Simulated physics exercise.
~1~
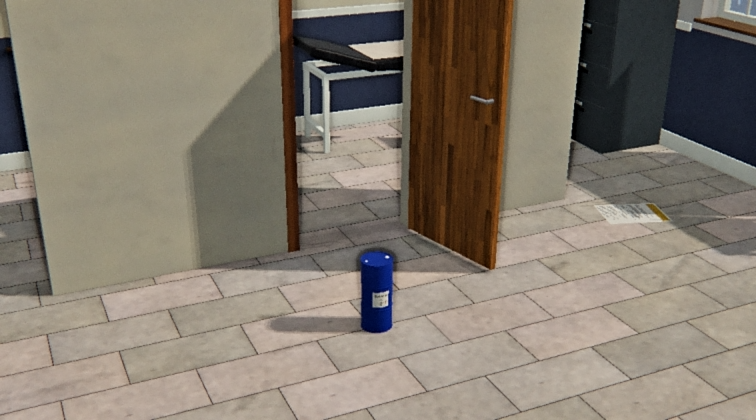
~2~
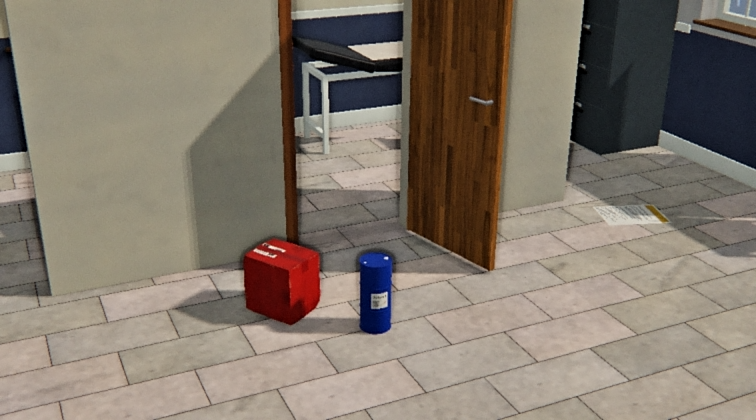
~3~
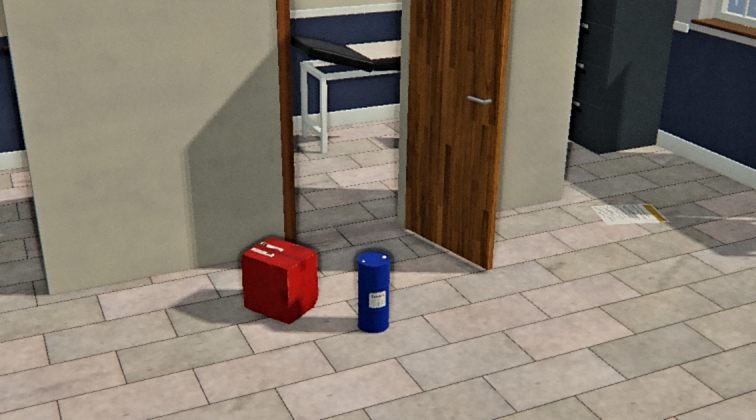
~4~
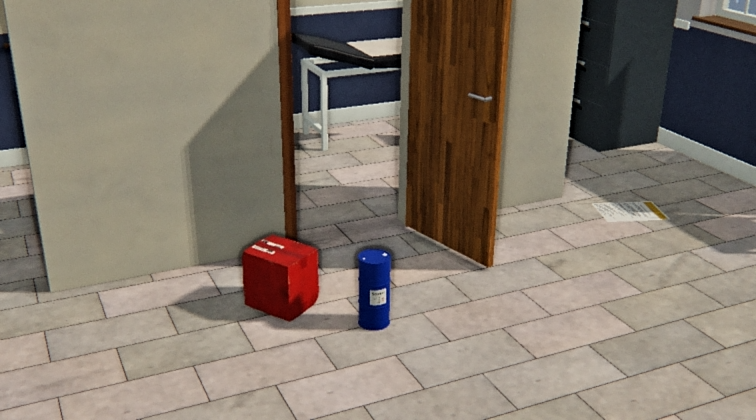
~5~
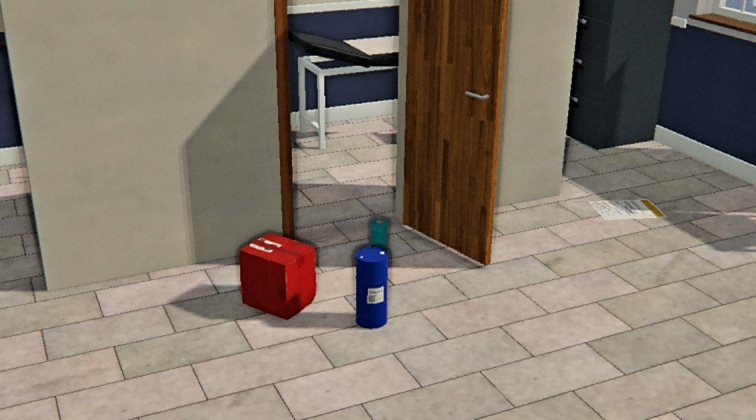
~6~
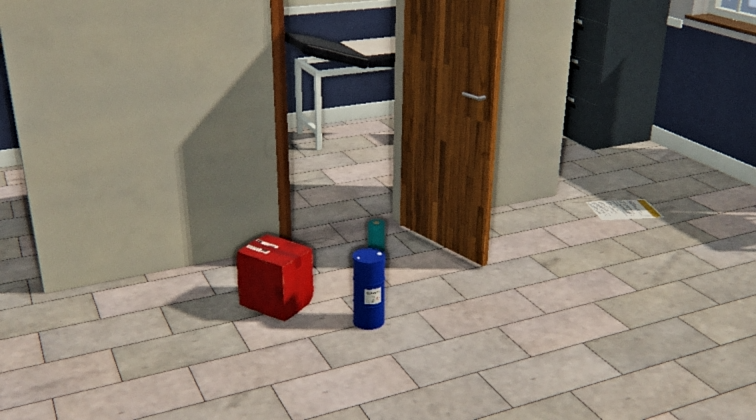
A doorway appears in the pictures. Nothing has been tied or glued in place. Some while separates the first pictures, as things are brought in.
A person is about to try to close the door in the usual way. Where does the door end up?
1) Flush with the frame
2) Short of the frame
1, flush with the frame.
Then, 1.20 s after the last picture, open by 36°; turquoise roll slid about its own width near (356, 236).
Then, 1.60 s after the last picture, open by 4°; turquoise roll slid well along near (322, 224).
At rest, open by 0°; moved from the start, turquoise roll; the other 2 in place. Seen from the same camera at the end, turquoise roll near (316, 218).
